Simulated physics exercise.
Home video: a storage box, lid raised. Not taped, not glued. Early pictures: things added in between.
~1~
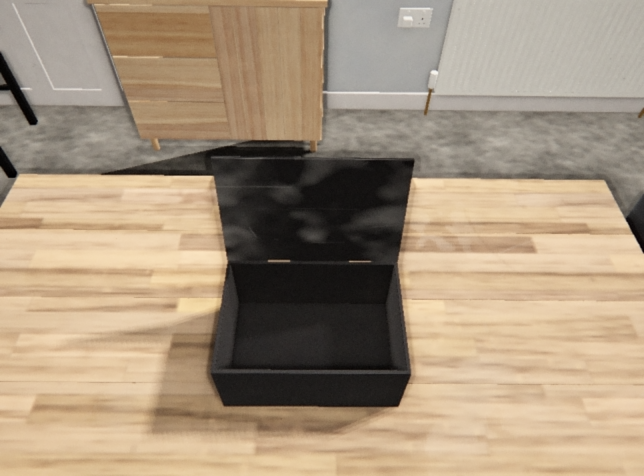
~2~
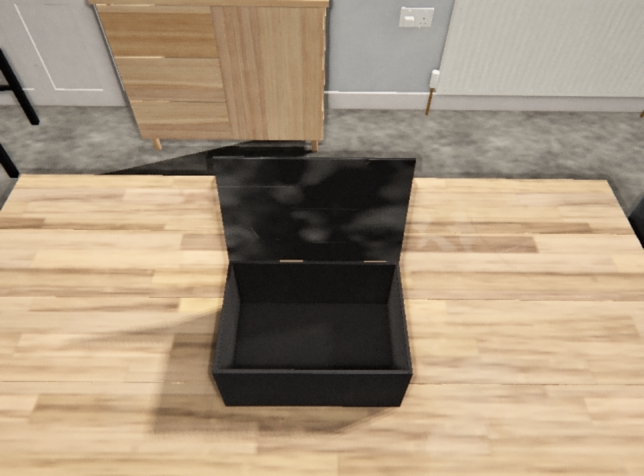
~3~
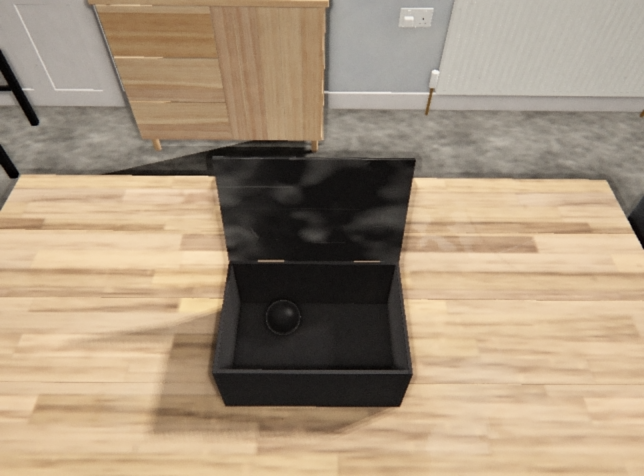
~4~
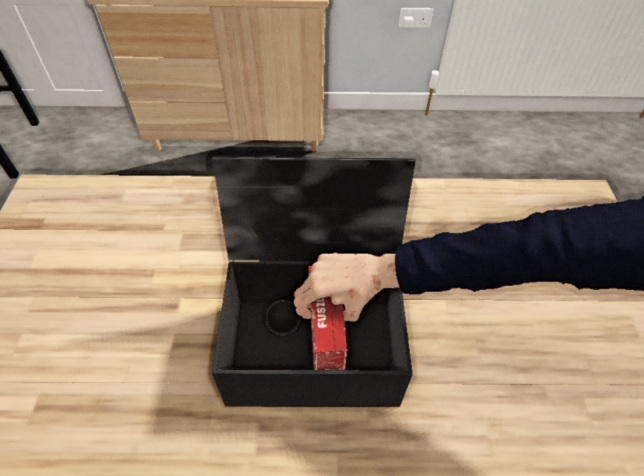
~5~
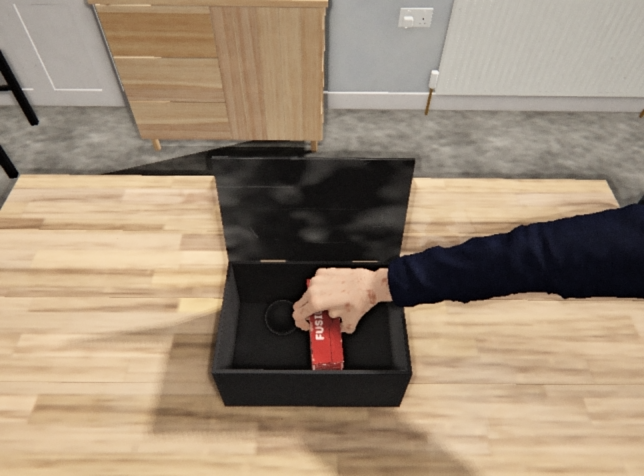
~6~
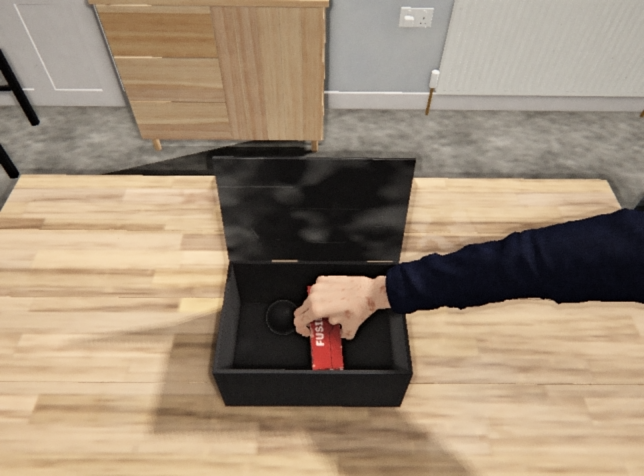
A black ball appearing in an open black box on a wooden table, then a hand lowering a red packet in beside it.
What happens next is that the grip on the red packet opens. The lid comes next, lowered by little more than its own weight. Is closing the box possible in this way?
Yes.
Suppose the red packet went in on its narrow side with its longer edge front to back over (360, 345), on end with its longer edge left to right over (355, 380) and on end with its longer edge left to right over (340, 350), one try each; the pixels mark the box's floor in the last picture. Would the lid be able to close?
Try one: The lid comes all the way down; try two: It remains open; try three: It remains open.
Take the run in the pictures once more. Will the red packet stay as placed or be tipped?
In the end, it keeps its orientation.
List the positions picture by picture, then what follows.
In the first frame, the last thing is not in view yet.
In the second frame, the last thing is not in view yet.
In the third frame, the last thing is not in view yet; black ball (283, 317).
The fourth frame shows coming down; red packet (326, 323); black ball (283, 318).
The fifth frame shows coming down; red packet (324, 334); black ball (283, 317).
The sixth frame shows put in, still held; red packet (324, 340); black ball (283, 317).
Then, 1.50 s later than the last frame, lid 66° above the rim.
Then, 1.80 s later than the last frame, lid 34° above the rim.
When it is over, lid shut; both as before. End places, in pixels of the last picture, red packet near (324, 340).
